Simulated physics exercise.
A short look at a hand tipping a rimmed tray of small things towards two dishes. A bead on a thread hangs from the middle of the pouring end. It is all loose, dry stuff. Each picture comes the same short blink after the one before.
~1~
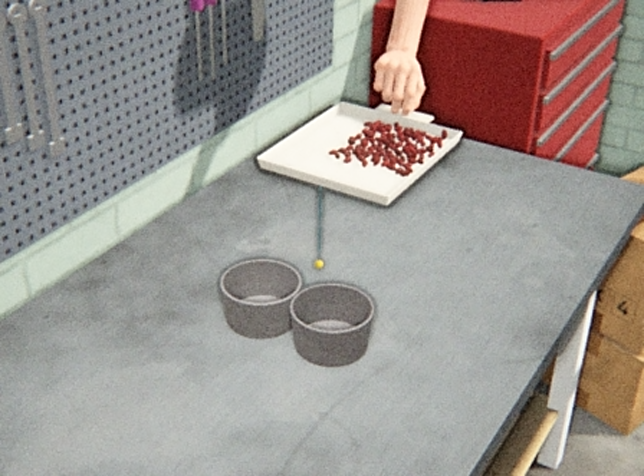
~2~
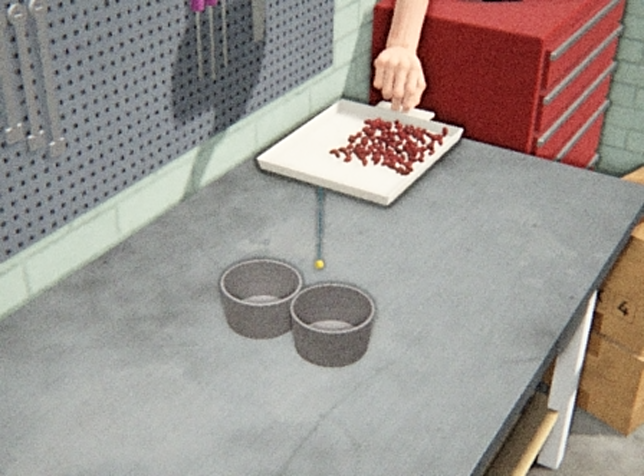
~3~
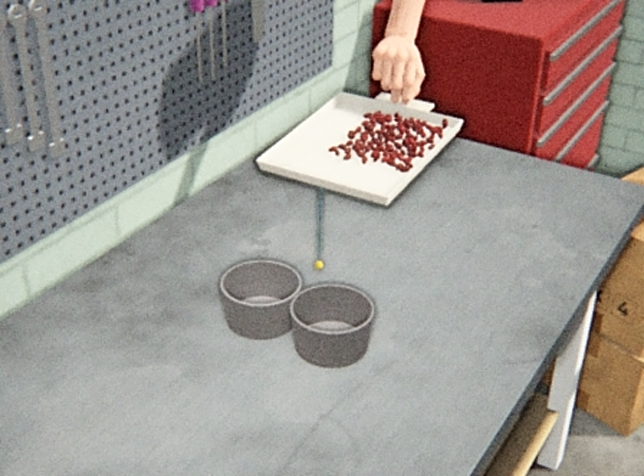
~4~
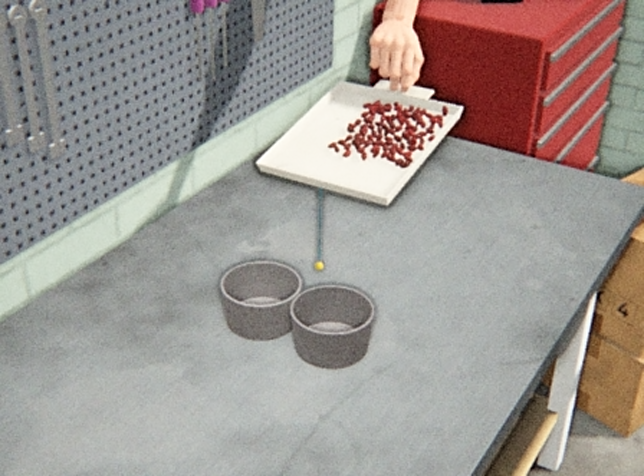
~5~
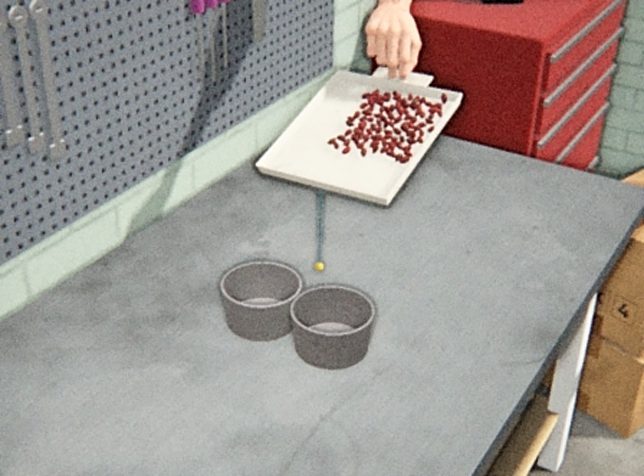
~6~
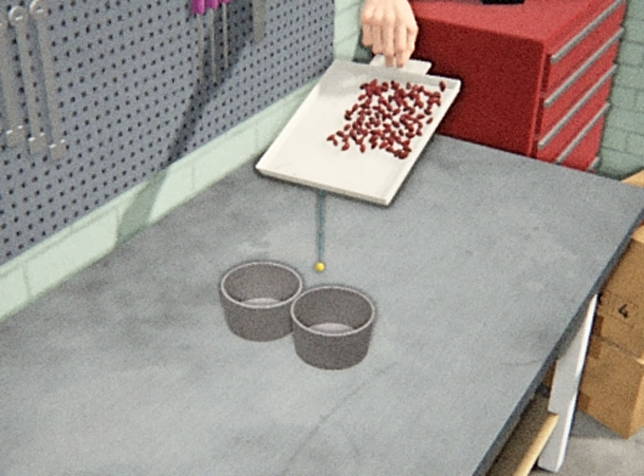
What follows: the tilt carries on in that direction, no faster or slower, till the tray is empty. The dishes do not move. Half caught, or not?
Caught overall: Over half.
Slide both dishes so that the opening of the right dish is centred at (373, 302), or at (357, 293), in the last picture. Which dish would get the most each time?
The first try: The left dish. The second: The left-hand dish.
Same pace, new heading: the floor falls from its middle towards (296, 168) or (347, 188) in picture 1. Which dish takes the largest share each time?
At the first place left, at the second right.
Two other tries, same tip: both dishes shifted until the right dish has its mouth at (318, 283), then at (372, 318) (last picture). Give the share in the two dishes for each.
Roughly 60 per cent, and 60 per cent.
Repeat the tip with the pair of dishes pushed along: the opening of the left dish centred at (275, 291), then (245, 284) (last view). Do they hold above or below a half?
In turn: Most of it; over half.
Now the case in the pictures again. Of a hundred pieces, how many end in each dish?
Left dish near 50 in a hundred; right dish near 30.
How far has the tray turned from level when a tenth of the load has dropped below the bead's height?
Around 80° of tilt.
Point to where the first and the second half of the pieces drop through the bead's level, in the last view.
Around (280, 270) and then (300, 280).
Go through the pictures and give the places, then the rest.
In the first picture, corners of the pouring end near (261, 157) and (387, 195), level; middle of the load near (392, 147), kidney beans; left dish near (239, 315); right dish near (311, 343); bead on its thread near (319, 264).
In the second picture, corners of the pouring end near (261, 158) and (387, 195), level; middle of the load near (392, 145).
In the third picture, corners of the pouring end near (261, 160) and (387, 195), tipped barely, lowest at the left corner; middle of the load near (392, 139).
In the fourth picture, corners of the pouring end near (260, 162) and (386, 196), tipped a little, lowest at the left corner; middle of the load near (391, 132).
In the fifth picture, corners of the pouring end near (260, 164) and (385, 196), tipped clearly, lowest at the left corner; middle of the load near (391, 124).
In the sixth picture, corners of the pouring end near (260, 166) and (385, 197), tipped clearly, lowest at the left corner; middle of the load near (389, 116); left dish near (240, 318); right dish near (311, 346).
Shortly afterwards, tray tipped steeply; all but a few on the tray; a little in the air.
Next, tray tipped past a quarter turn; near half on the tray; a little in the right dish; near a quarter in the left dish; a little outside both; a little in the air.
Some moments later, tray tipped past a quarter turn; near a third in the right dish; near half in the left dish; a little outside both.
In the end, tray tipped past a quarter turn; near a third in the right dish; near half in the left dish; a little outside both.
